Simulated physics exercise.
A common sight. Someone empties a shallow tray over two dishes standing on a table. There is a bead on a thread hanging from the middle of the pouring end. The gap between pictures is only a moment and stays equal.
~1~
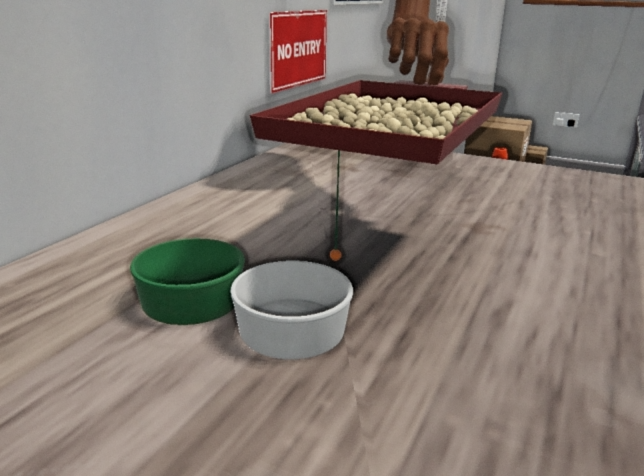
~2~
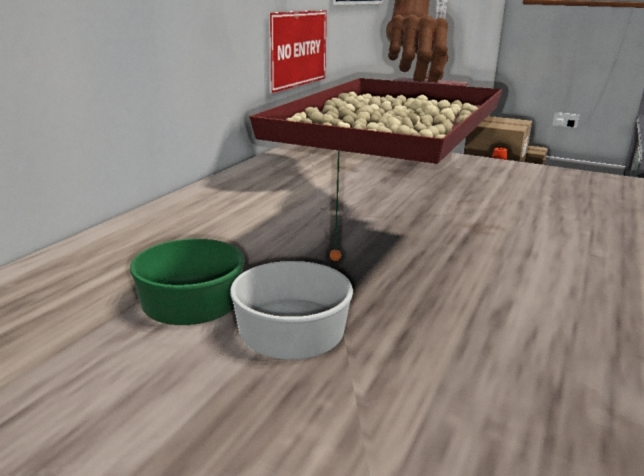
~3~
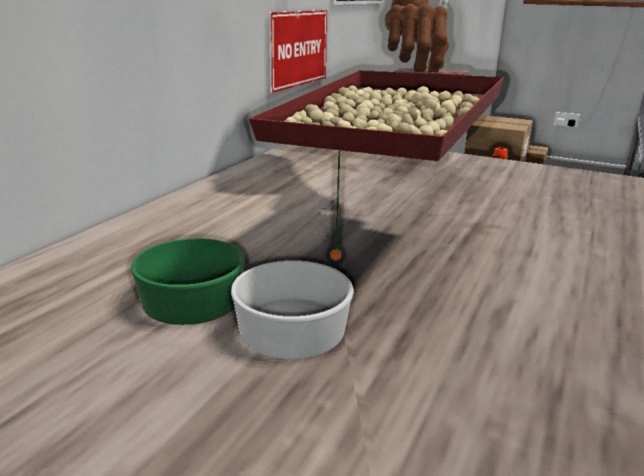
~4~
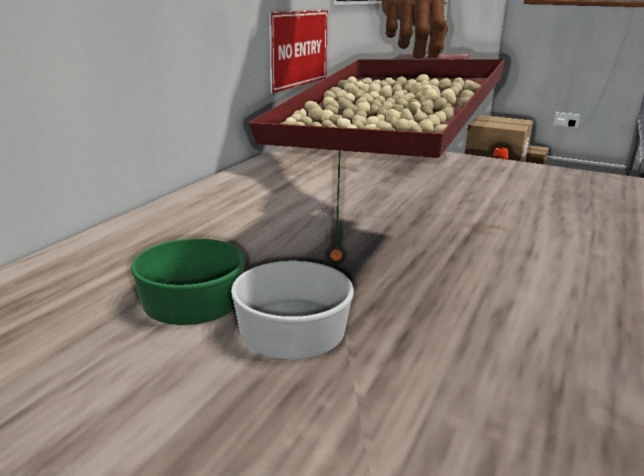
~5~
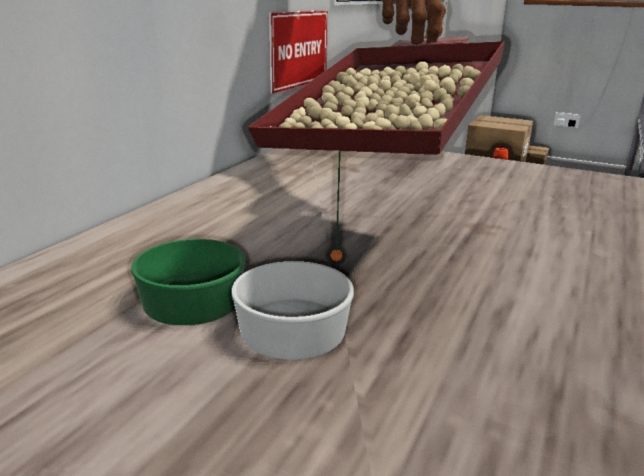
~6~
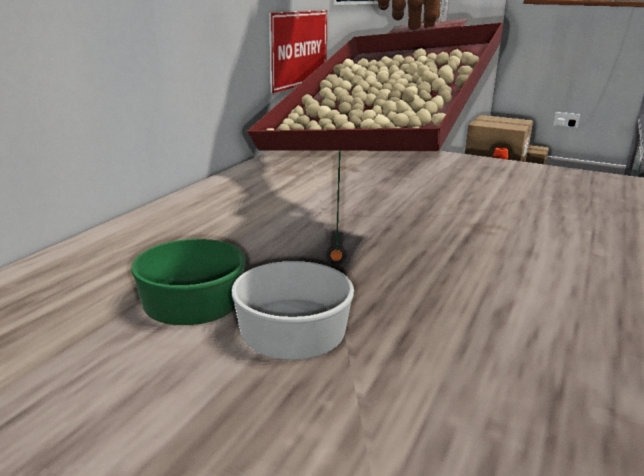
A shallow dark red tray of pale, round nuts tilted gradually, its far end rising toward a brown hand above, while a green dish and a white dish stayed still on the wooden table.
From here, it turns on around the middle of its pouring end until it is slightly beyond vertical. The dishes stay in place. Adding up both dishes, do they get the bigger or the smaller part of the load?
They get the bigger part.
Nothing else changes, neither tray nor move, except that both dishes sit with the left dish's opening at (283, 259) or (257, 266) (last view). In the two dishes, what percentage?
In the first position around 40 percent, in the second around 70 percent.
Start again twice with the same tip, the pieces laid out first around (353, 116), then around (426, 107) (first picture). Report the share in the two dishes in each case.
First 70 %, then 60 %.
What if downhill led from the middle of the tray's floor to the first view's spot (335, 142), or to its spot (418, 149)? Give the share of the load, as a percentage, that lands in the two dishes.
Roughly 60 % in the first case and 10 % in the second.
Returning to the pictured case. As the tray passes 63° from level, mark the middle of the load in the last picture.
Around (327, 74).
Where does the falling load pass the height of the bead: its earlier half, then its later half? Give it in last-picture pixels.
About (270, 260) to begin with, then about (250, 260).
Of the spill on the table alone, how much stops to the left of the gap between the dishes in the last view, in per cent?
Close to 30 %.
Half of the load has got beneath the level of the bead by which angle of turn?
Near 115 degrees.
Soon after the last picture, tray tipped steeply; nearly all on the tray; a stray few outside both; a stray few in the air.
A little later, tray tipped past a quarter turn; nearly all on the tray; a stray few in the right dish; a stray few outside both.
Later still, tray tipped past a quarter turn; about half in the right dish; about a quarter in the left dish; about a quarter outside both.
At rest, tray tipped past a quarter turn; about half in the right dish; about a quarter in the left dish; about a quarter outside both.
